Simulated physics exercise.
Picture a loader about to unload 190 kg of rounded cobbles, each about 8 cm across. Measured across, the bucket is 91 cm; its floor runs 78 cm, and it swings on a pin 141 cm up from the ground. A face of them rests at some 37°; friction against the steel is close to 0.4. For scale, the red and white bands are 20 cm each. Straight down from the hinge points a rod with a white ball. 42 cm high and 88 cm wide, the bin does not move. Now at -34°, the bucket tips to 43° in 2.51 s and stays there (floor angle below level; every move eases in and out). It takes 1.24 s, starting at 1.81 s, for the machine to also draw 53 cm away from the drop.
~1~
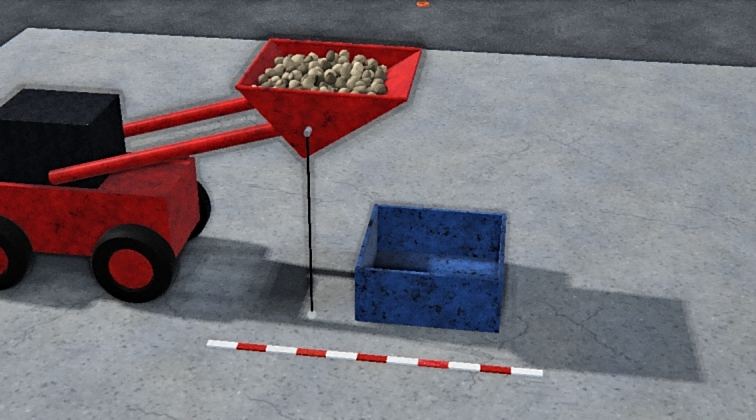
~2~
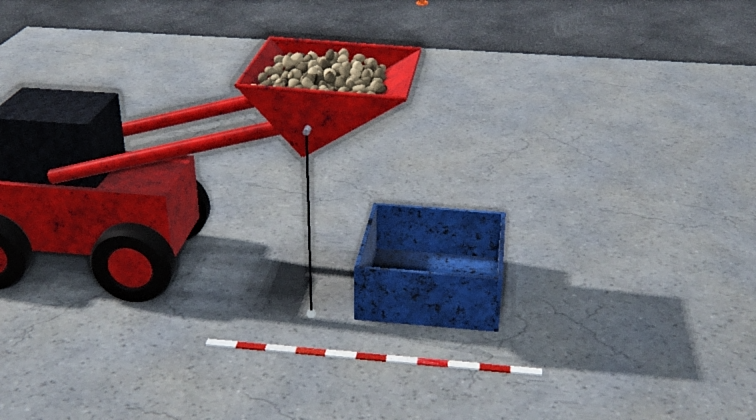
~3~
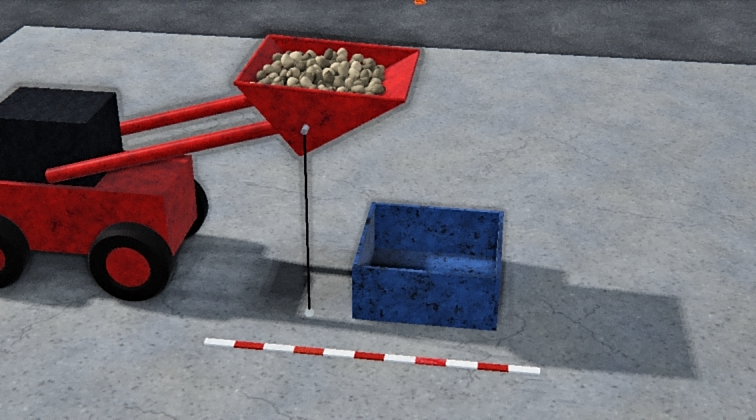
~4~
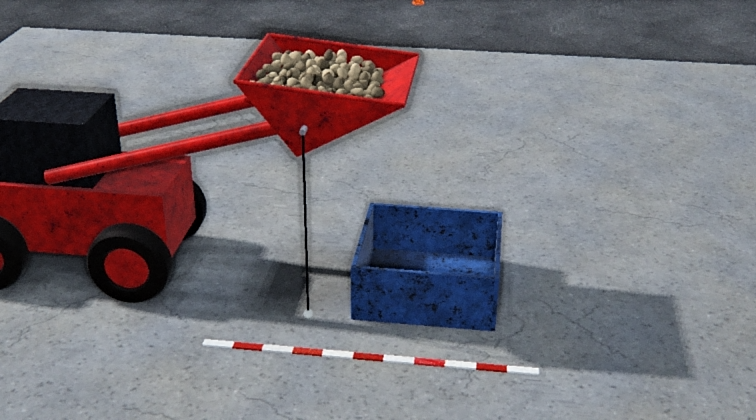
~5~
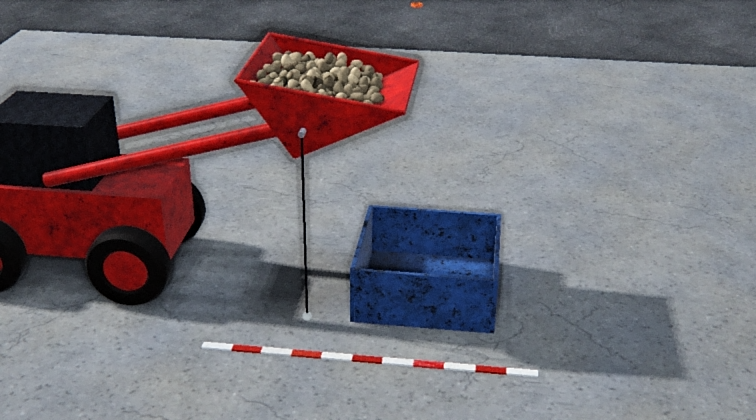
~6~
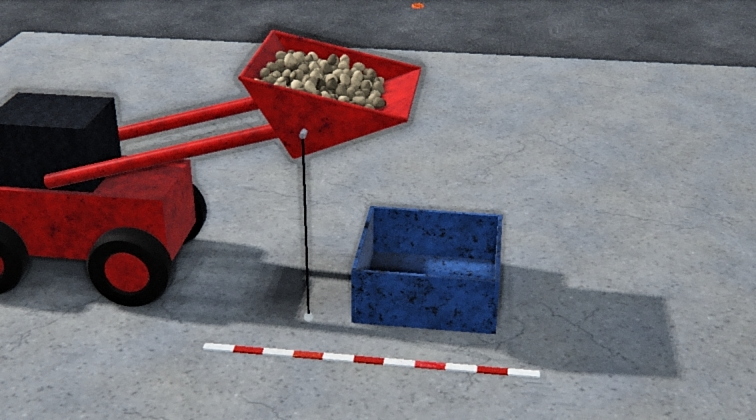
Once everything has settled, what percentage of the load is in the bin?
95 %.
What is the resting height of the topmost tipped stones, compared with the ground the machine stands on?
Roughly 28 cm above the ground.
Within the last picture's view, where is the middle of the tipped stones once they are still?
I'd point somewhere around (428, 276).
A little later the floor is at 31°; 85 % in the bucket, 15 % in the bin, 1 % beside or beyond the bin; the foremost stones are at (426, 199).
Then the floor is at 43°; 0 % in the bucket, 3 % short of the bin, 93 % in the bin, 4 % beside or beyond the bin; the foremost stones are at (492, 284).
Later still the floor is at 43°; 0 % in the bucket, 96 % in the bin, 4 % beside or beyond the bin; the foremost stones are at (493, 285).
In the end the floor is at 43°; 0 % in the bucket, 96 % in the bin, 4 % beside or beyond the bin; the foremost stones are at (493, 285).
